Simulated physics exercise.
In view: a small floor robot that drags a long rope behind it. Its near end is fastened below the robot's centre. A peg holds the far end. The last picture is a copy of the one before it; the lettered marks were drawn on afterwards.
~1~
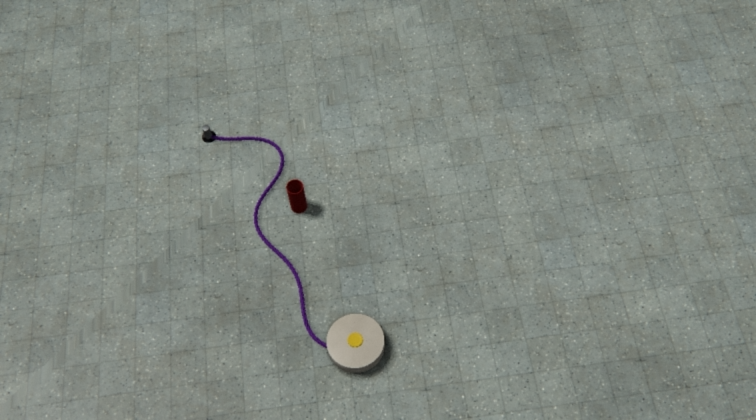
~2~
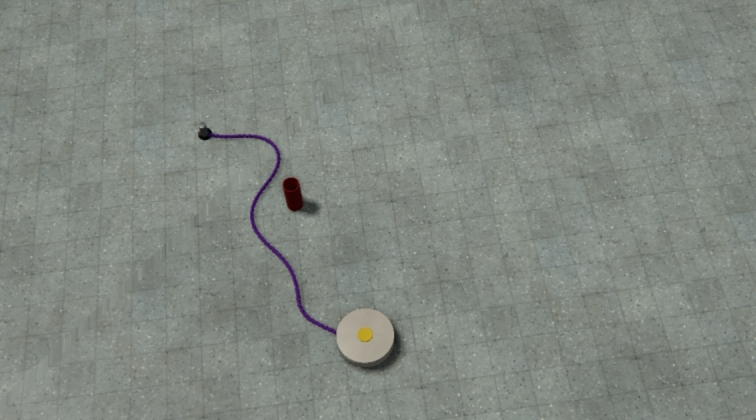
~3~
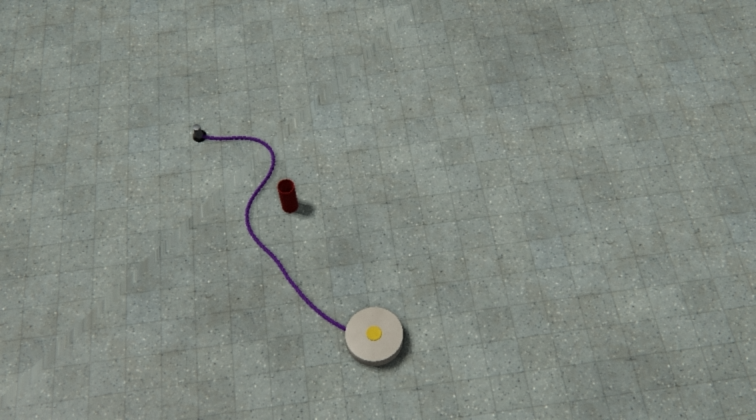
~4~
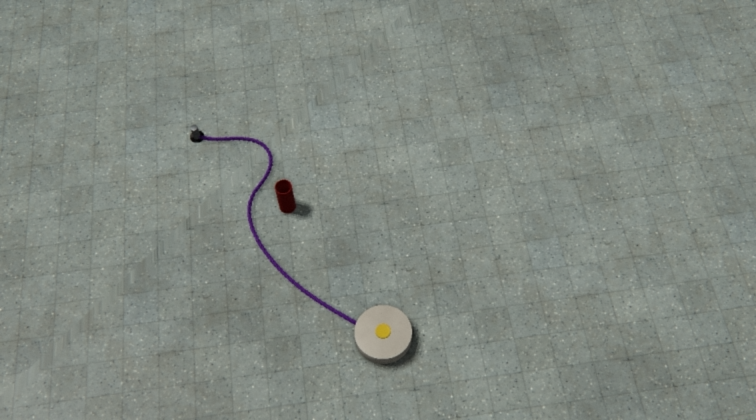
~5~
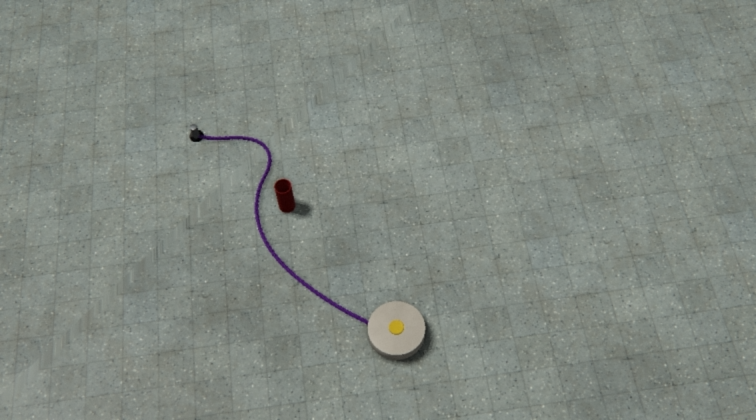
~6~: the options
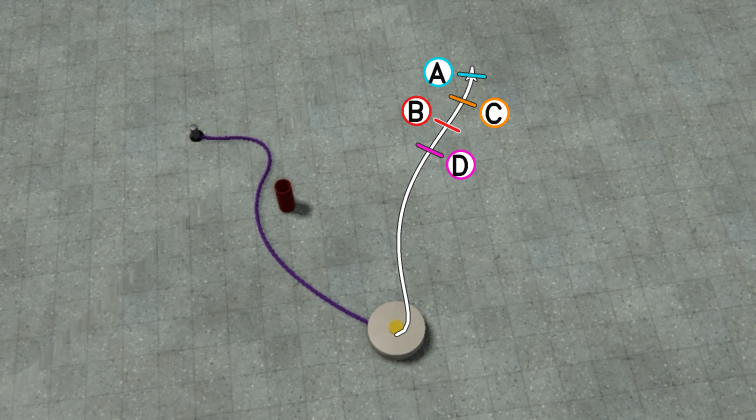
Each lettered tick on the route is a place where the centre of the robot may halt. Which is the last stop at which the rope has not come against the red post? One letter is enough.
It should halt at D.
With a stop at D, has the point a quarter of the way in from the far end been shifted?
No.
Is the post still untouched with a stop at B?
No.
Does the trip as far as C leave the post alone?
No.
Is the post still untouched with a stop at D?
Yes.
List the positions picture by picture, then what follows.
Red post (297, 197); robot (356, 344); peg (207, 132), in the first picture.
Robot (366, 338); red post (293, 194), in the second picture.
Robot (374, 337); red post (288, 196), in the third picture.
Robot (383, 335); red post (286, 197), in the fourth picture.
Robot (396, 331); red post (285, 196); peg (195, 132), in the fifth picture.
On the marked copy, A at (472, 75); B at (447, 125); C at (463, 101); D at (430, 150); the route from (396, 335) via (412, 182) to (472, 68).
Following D. Soon after the start, robot (400, 262), middle of the rope (264, 229).
Later, robot (405, 195), middle of the rope (264, 229).
In the end, robot (430, 145), middle of the rope (278, 221); nothing has been touched.
As for the rest, A brings the rope against the post; B brings the rope against the post; C brings the rope against the post.
